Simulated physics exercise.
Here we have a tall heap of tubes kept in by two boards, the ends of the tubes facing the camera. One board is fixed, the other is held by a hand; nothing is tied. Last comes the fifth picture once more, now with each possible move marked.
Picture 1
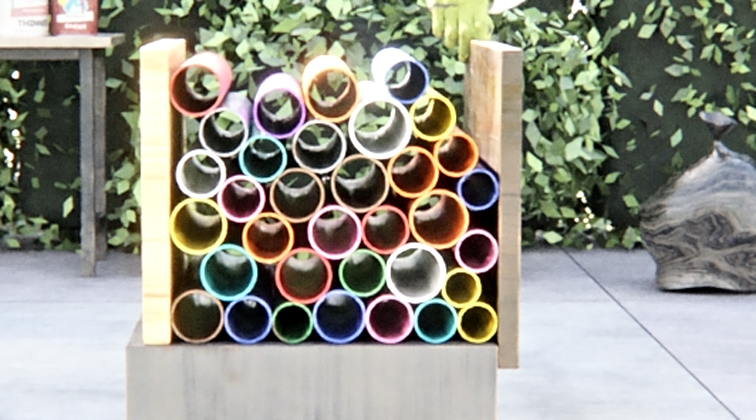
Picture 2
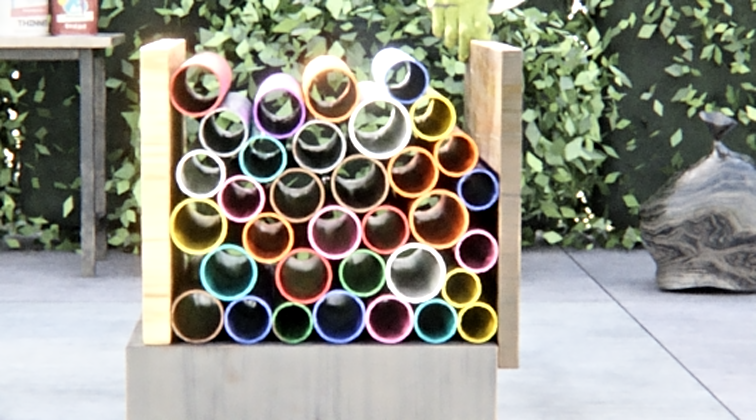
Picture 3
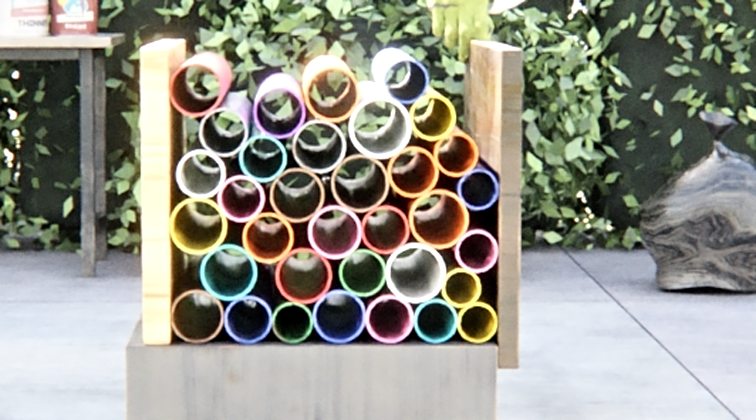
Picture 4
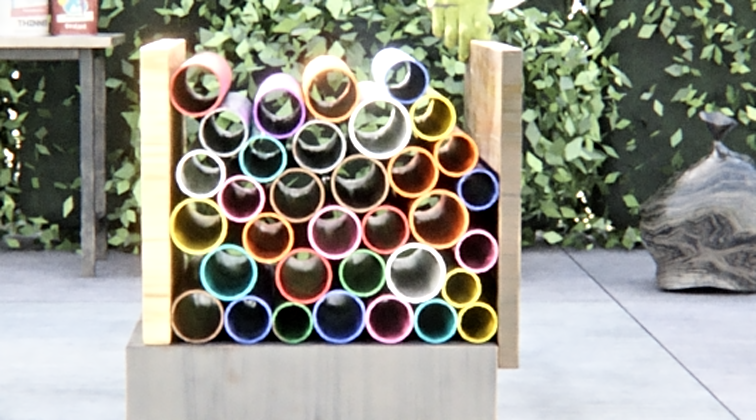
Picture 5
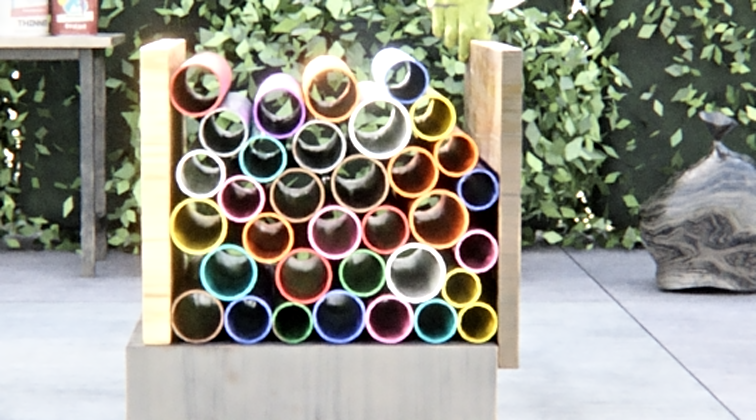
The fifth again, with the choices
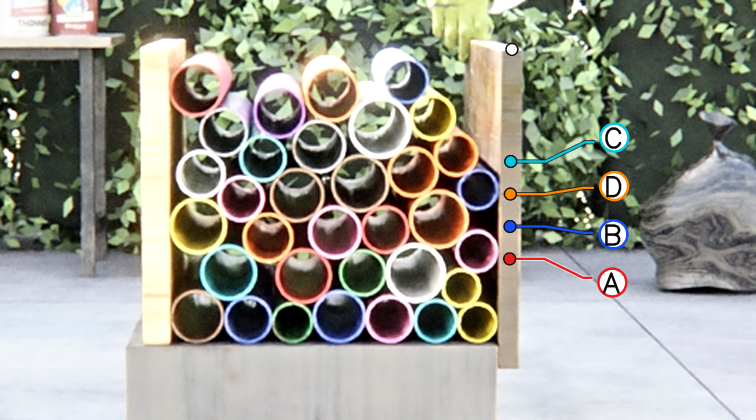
On a paved patio before a leafy green wall, a tall heap of colourful tubes sits between two upright boards on a grey block, open ends facing the viewer. A gloved hand stays at the top of the right board. From start to end, nothing visibly moves, and the tubes keep their places.
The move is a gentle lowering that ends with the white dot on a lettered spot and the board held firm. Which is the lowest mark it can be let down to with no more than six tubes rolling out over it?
Down to A.
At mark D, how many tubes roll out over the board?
It comes to none.
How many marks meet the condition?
Four of the four.
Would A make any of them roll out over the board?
At A: Yes.
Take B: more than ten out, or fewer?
At B, fewer than ten.
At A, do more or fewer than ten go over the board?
It loses fewer than ten.
On the copy, A at (510, 259); B at (510, 227); C at (511, 161); D at (511, 194); the white dot at (512, 50).
On A. First, top of the board (499, 152).
Then, top of the board (498, 258).
Finally, top of the board (498, 258), six out over the board.
By contrast, B three out over the board; C none out over the board; D none out over the board.
